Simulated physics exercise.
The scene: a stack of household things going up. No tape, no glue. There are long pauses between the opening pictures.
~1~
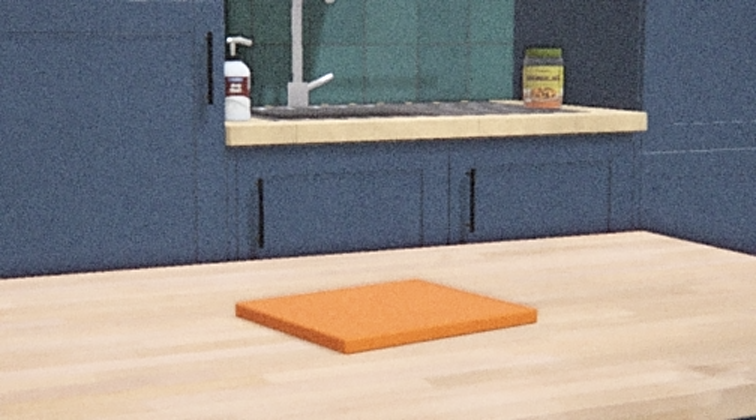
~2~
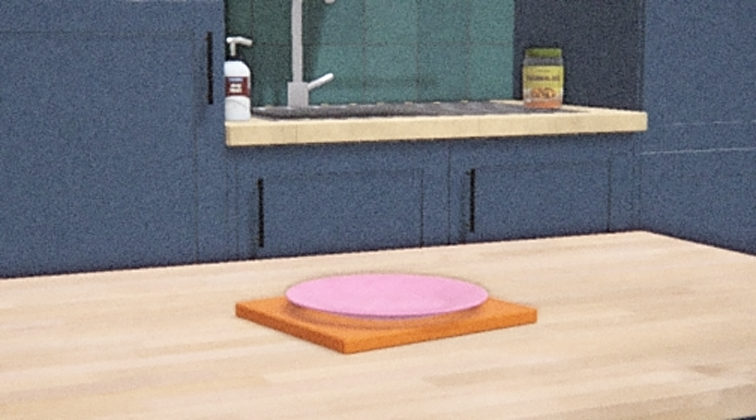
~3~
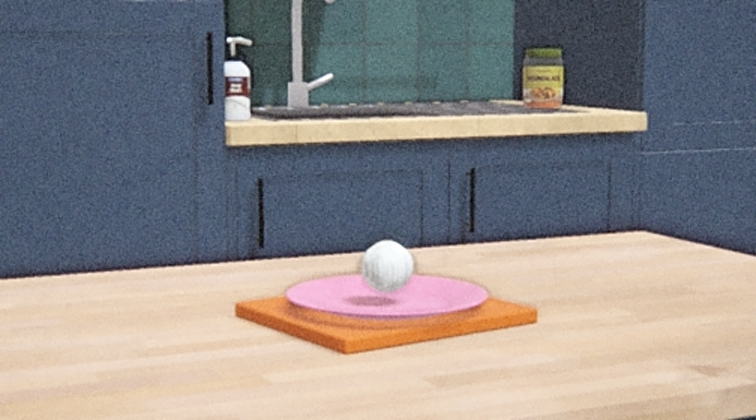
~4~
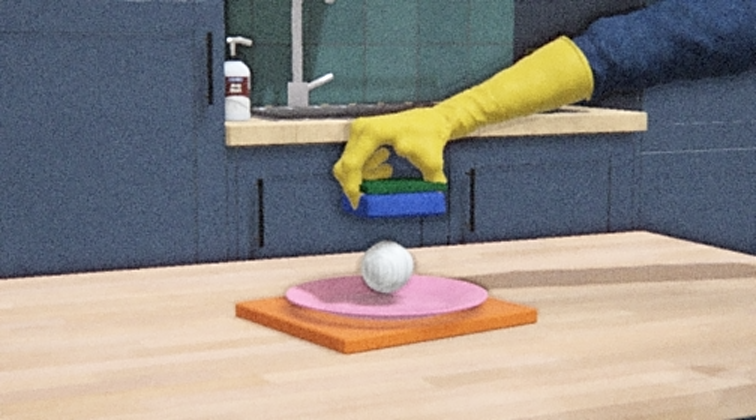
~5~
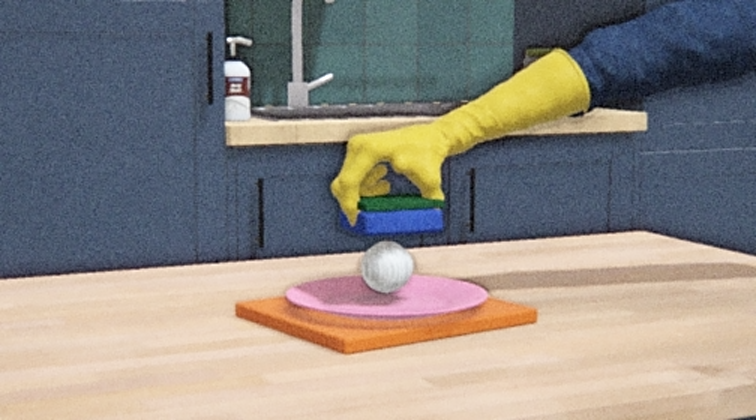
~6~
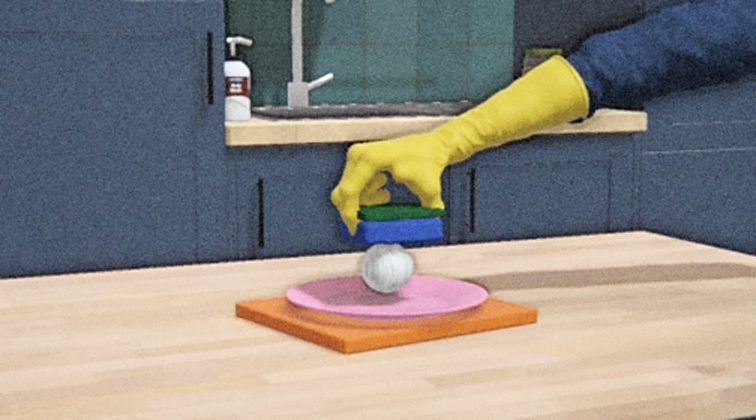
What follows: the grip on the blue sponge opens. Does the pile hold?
As it turns out, it loses its balance.
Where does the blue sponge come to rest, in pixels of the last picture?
At about (435, 252).
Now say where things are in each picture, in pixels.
The last thing is not in view yet; orange tray (385, 313), in the first picture.
The last thing is not in view yet; pink plate (387, 300), in the second picture.
The last thing is not in view yet; white onion (387, 267), in the third picture.
Still above its spot; blue sponge (394, 197); orange tray (385, 313), in the fourth picture.
Still above its spot; blue sponge (392, 215); pink plate (387, 300), in the fifth picture.
In place under the hand; blue sponge (392, 223); white onion (387, 267), in the sixth picture.
Then, 0.40 s after the last picture, blue sponge tipped 52° from how it was near (427, 245).
Then, 1.10 s after the last picture, blue sponge now fallen.
At rest, fallen, blue sponge; the other 3 in place. Seen from the same camera at the end, blue sponge near (435, 252). The pile comes apart.
